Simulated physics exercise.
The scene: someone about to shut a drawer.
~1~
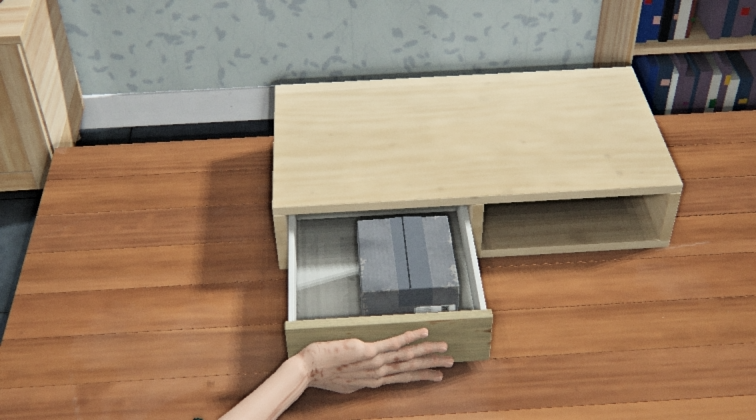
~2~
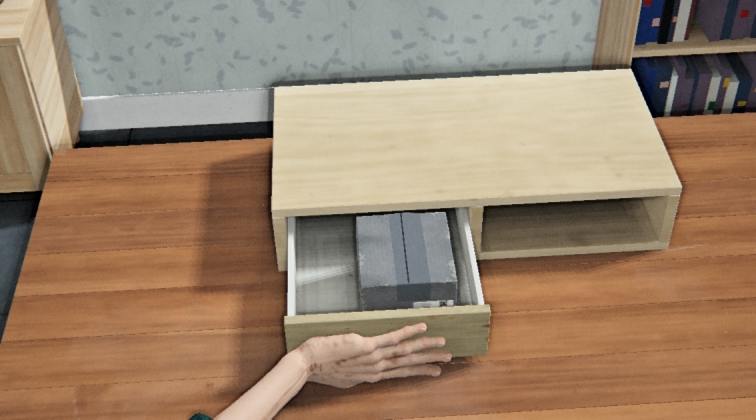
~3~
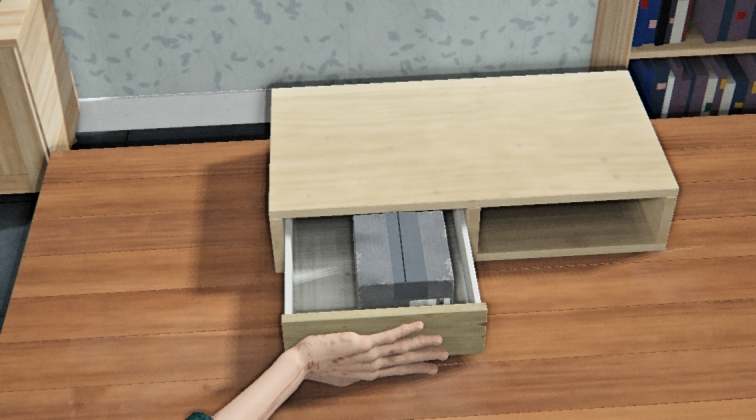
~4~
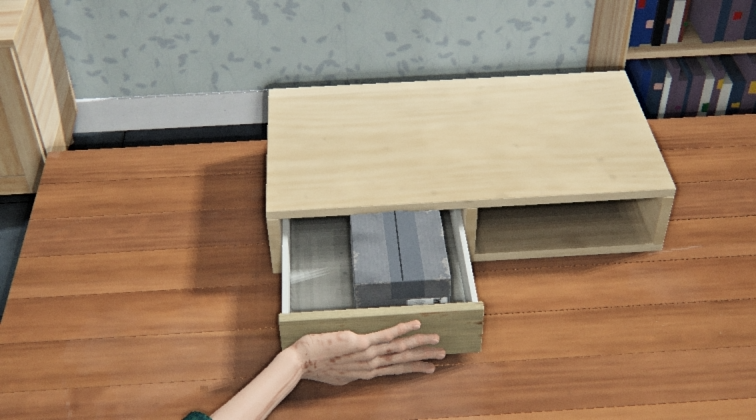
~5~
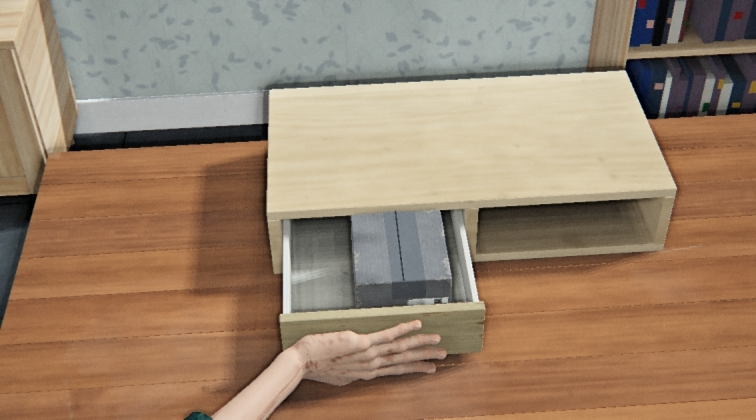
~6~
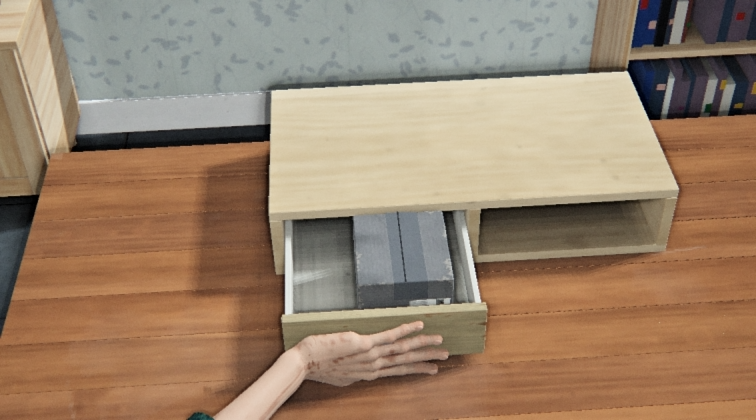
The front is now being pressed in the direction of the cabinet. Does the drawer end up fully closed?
It stops early.
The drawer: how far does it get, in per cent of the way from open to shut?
It stops at about 20 in a hundred.
Then, 0.22 s past the last view, drawer starting in.
Then, 0.72 s past the last view, drawer stopped, still ajar.
Finally, the drawer stays ajar.
